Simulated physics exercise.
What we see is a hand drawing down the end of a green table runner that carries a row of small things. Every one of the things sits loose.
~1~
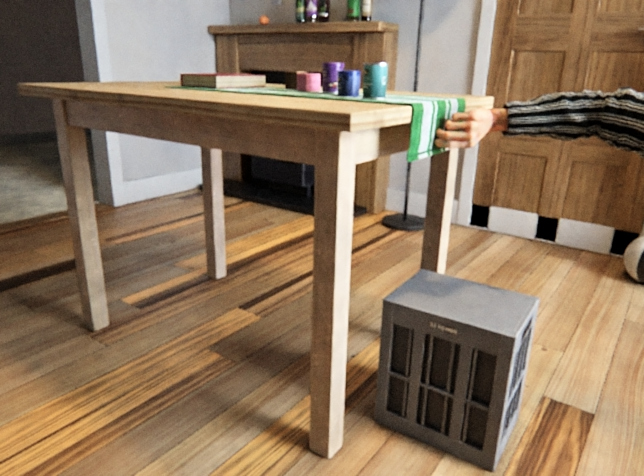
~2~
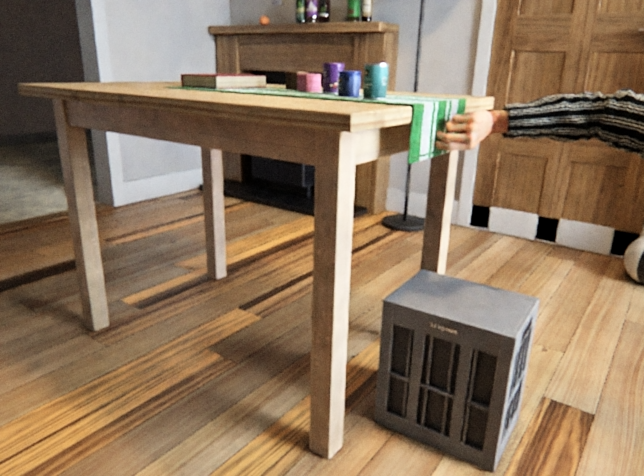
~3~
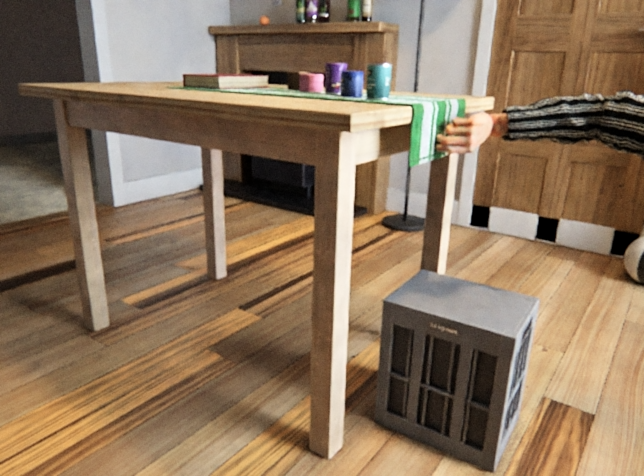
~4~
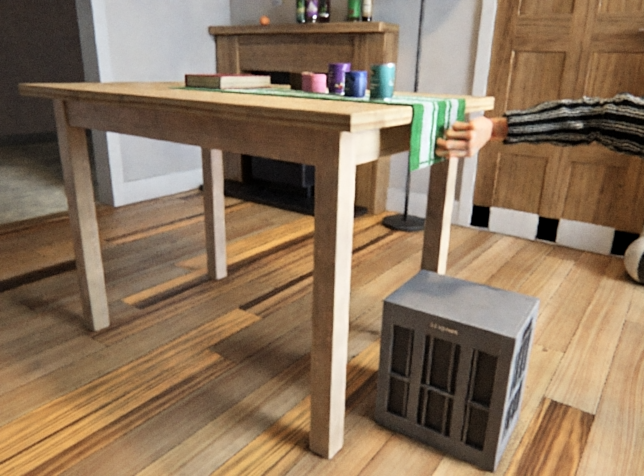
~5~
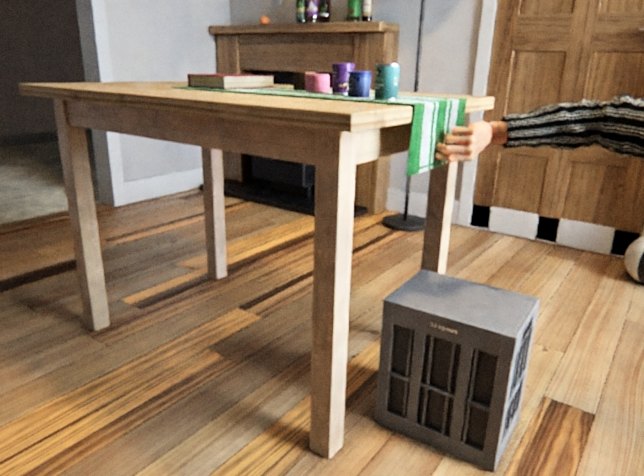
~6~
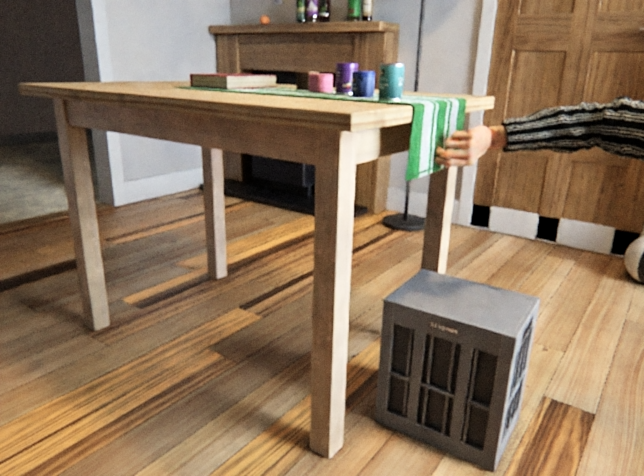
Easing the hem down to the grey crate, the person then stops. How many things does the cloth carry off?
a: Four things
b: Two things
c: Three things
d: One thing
Three things.
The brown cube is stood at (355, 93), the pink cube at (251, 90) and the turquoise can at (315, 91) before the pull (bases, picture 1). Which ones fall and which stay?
Of these three, the brown cube takes a tumble, the pink cube rides it out, the turquoise can rides it out.
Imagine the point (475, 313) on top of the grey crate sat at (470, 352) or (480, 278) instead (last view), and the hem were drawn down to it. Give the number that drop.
Result: 4; 2.
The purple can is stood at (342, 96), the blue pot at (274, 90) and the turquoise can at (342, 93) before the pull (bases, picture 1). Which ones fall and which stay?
Looking at each one, the purple can drops away, the blue pot remains in position and the turquoise can drops away.
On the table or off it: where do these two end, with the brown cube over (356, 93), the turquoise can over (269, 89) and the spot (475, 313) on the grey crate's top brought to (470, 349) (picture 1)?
In the end the brown cube gets dislodged; meanwhile the turquoise can rides it out.
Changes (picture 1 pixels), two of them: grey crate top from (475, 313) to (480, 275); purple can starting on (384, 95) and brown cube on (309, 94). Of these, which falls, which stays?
The purple can? Lost. The brown cube? Safe.
Soon after, hem near (432, 247); turquoise can gone.
Then, hem on the crate; turquoise can, blue pot and purple can gone.
At rest, hem on the crate; turquoise can, blue pot and purple can gone. Over the edge go three.
